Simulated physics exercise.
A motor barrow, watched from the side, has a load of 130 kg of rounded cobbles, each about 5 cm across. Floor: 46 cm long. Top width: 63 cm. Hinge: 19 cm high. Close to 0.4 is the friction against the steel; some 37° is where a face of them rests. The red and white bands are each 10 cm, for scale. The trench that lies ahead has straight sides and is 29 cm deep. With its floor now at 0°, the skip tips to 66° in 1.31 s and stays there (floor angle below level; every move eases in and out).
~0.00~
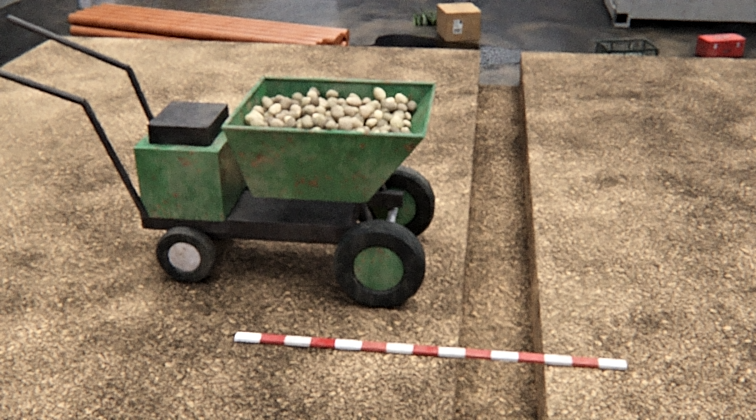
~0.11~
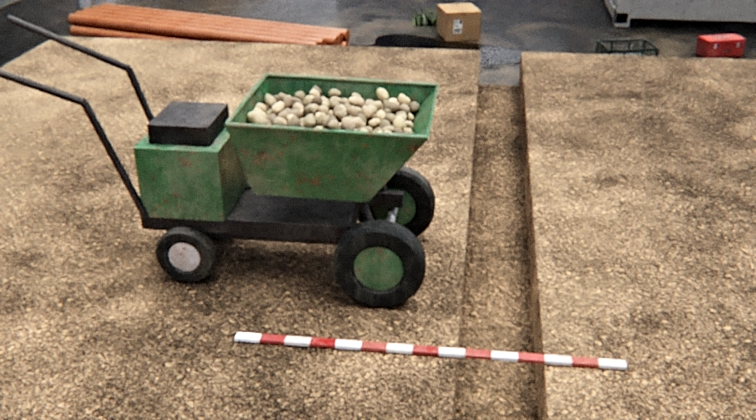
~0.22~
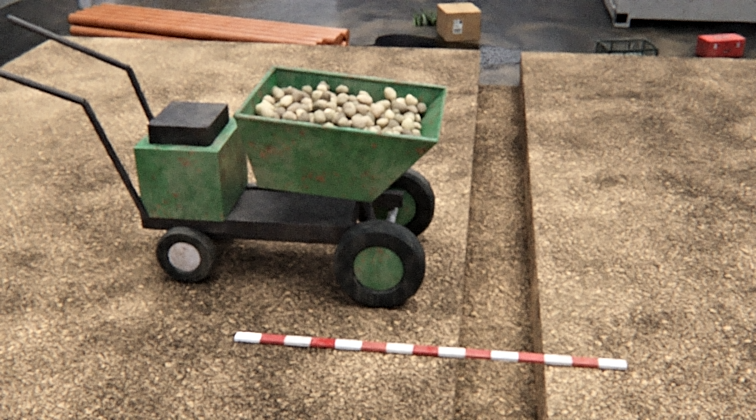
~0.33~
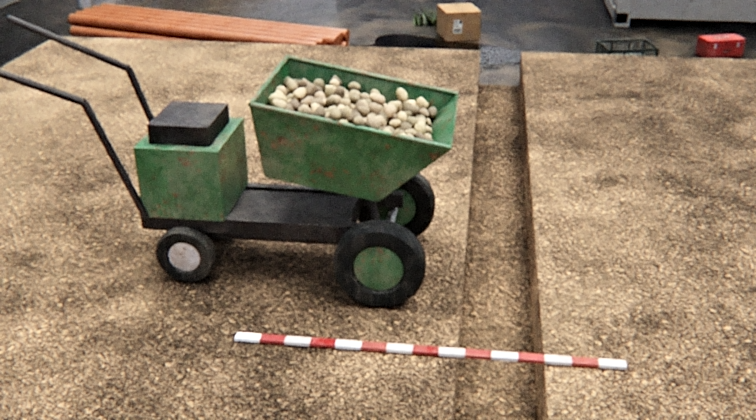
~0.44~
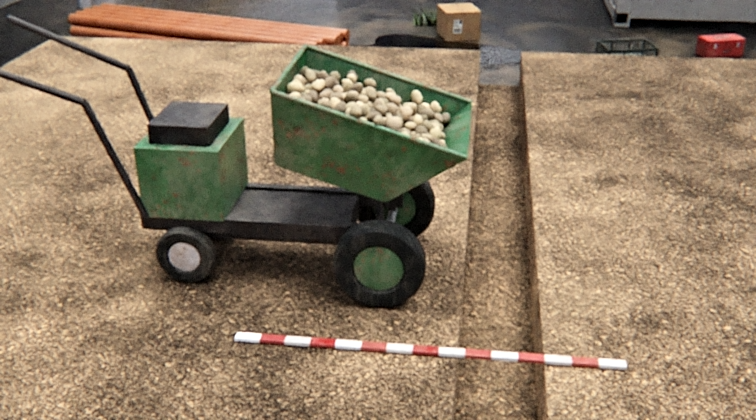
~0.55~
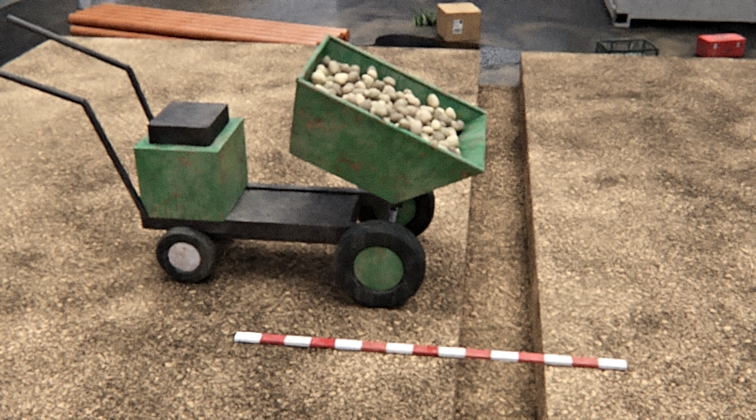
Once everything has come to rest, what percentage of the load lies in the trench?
35 %.
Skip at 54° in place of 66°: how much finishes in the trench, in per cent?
Close to 10 per cent then.
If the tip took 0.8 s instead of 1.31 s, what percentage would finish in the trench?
Something close to 30 per cent.
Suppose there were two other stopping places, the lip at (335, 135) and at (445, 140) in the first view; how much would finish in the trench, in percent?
90 %, then 20 %.
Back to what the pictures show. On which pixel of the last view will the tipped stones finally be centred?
Middle at around (565, 278), I'd say.
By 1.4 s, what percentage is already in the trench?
I'd put it near 0 per cent.
After 1.0 s the floor is at 56°; 100 % in the skip; the foremost stones are at (520, 201).
After 1.4 s the floor is at 66°; 76 % in the skip, 2 % in the trench, 22 % past the trench; the foremost stones are at (620, 299).
After 1.8 s the floor is at 66°; 48 % in the skip, 3 % in the trench, 49 % past the trench; the foremost stones are at (720, 280).
After 3.7 s the floor is at 66°; 5 % in the skip, 35 % in the trench, 60 % past the trench; the foremost stones are past the picture's edge.
